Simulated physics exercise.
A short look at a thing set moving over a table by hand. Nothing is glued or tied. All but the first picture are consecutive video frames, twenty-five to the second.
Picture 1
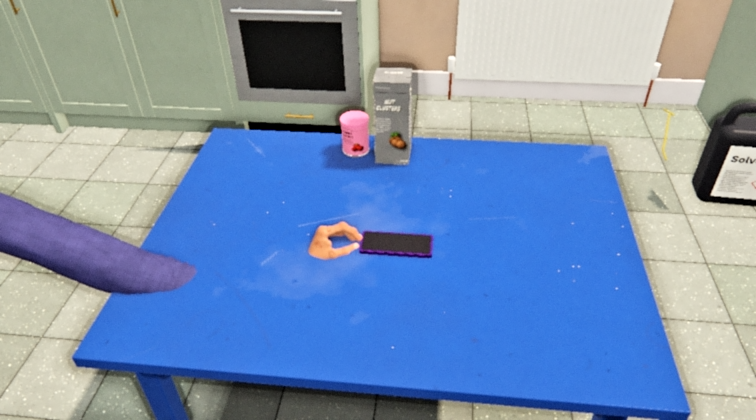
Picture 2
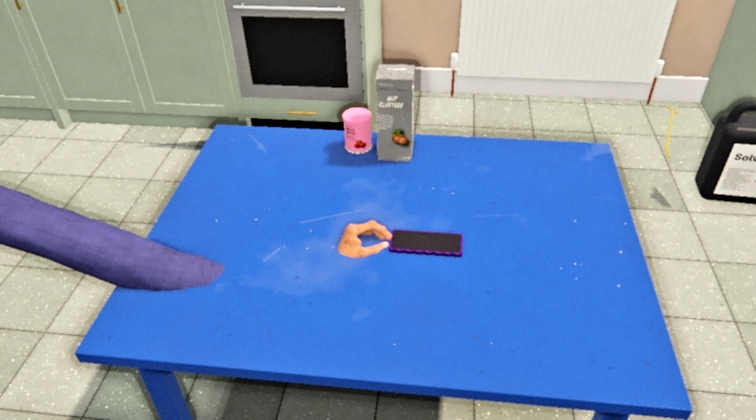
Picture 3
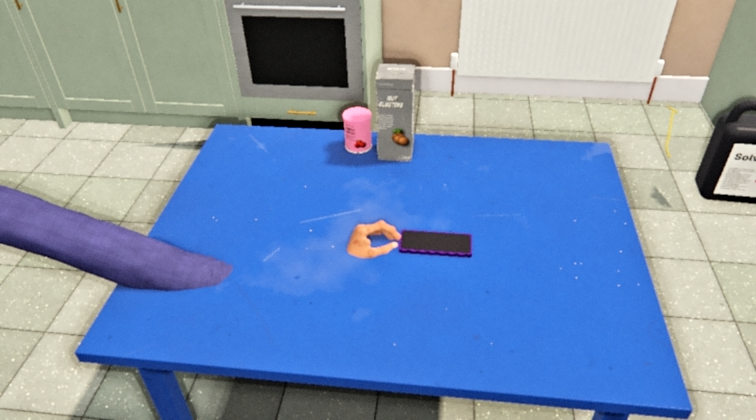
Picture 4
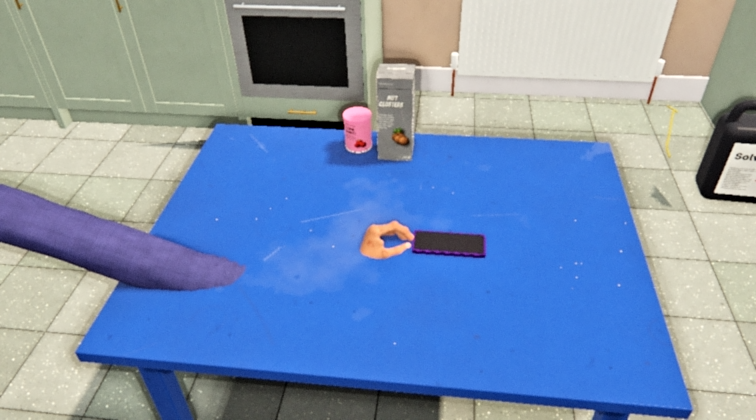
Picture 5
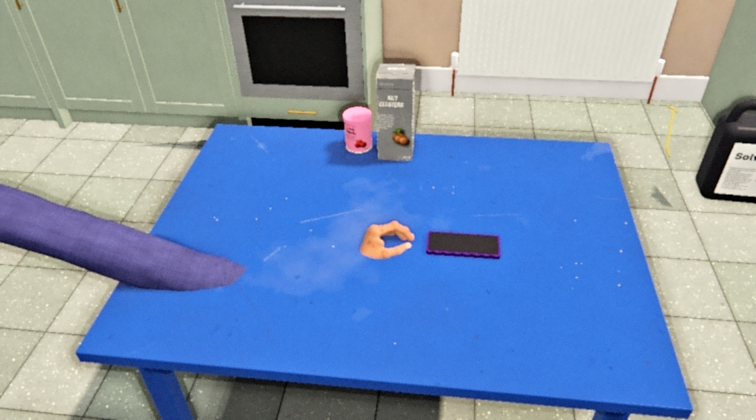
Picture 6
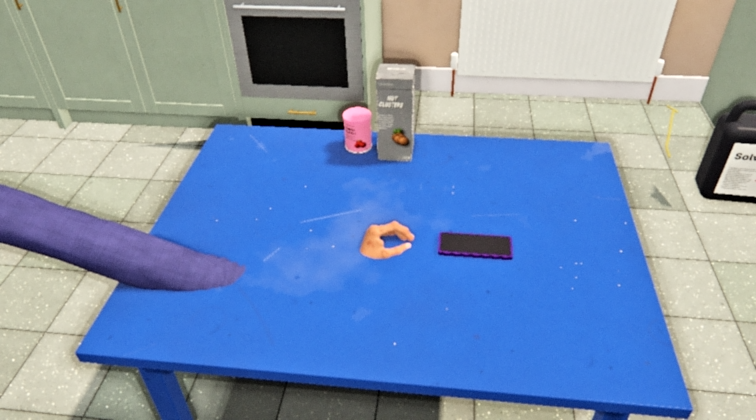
To begin with, a hand at the end of a purple arm touches the left end of a purple phone on a blue table, with a pink container and a grey box behind. The hand pushes the phone to the right, then stays back as the phone slides slightly farther right, opening a gap between them.
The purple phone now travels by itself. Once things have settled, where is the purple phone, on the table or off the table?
The purple phone is still on the table.
Then, 0.10 s later than the last frame, purple phone moved about its own width near (497, 247).
Then, 0.20 s later than the last frame, purple phone moved about its own width near (507, 248).
Then, 0.40 s later than the last frame, purple phone resting near (507, 248).
When it is over, moved from the start, purple phone. End places, in pixels of the last picture, purple phone near (507, 248).
